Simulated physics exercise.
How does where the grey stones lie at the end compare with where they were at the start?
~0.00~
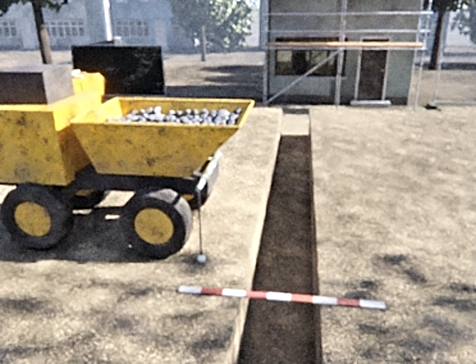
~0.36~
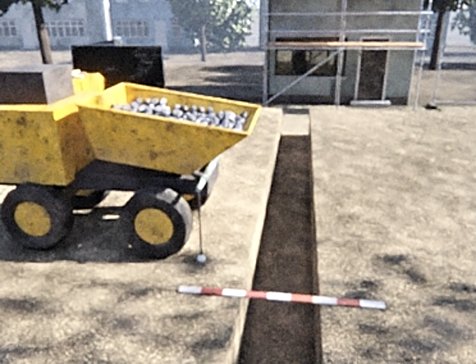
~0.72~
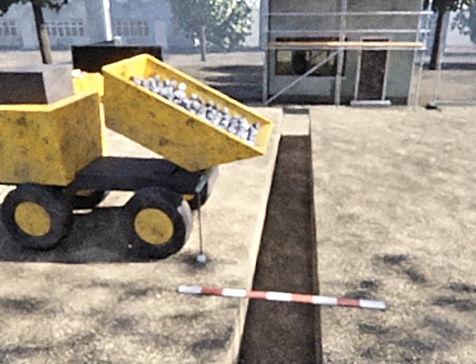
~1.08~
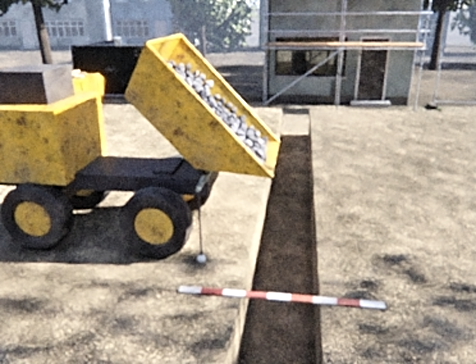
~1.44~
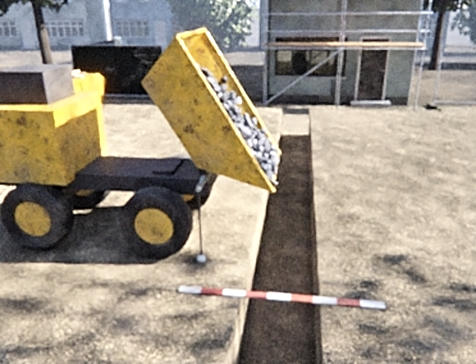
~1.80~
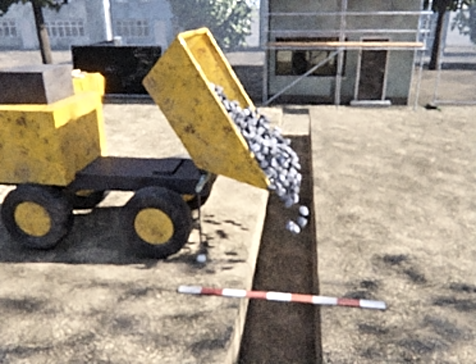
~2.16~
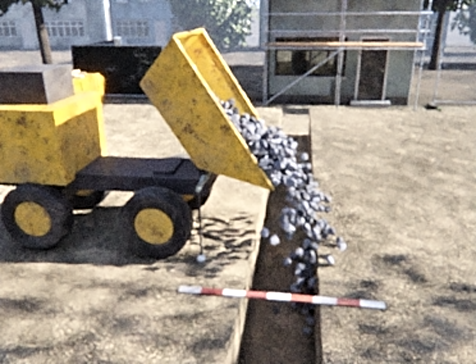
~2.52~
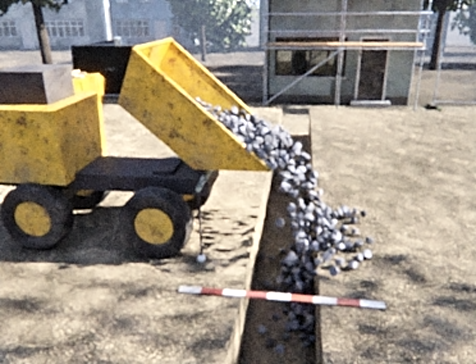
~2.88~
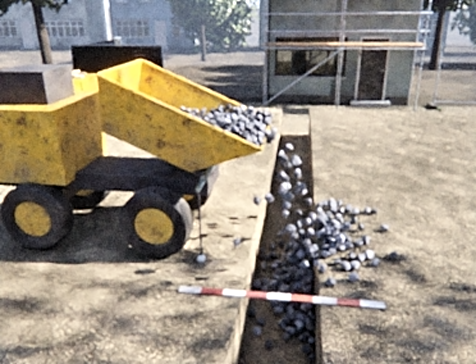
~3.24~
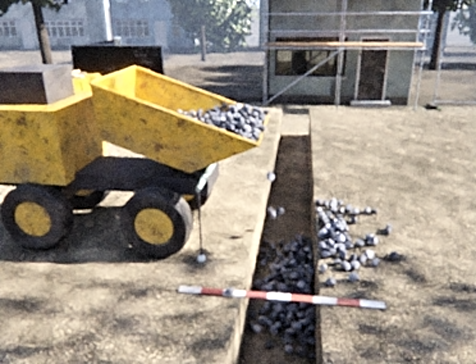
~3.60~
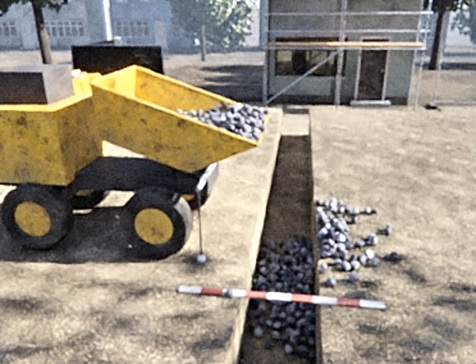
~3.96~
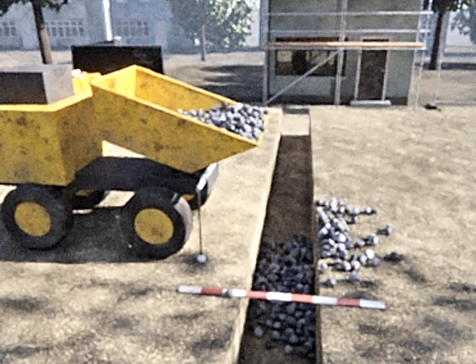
At the start the stones are all heaped in the dumper's yellow skip. By the end some lie lower down and to the right, in the trench and on the ground beyond it, while many remain in the skip.
Building site with a yellow dumper tipping grey stones into a trench, some spilling beyond, then lowering its part-loaded skip partway.
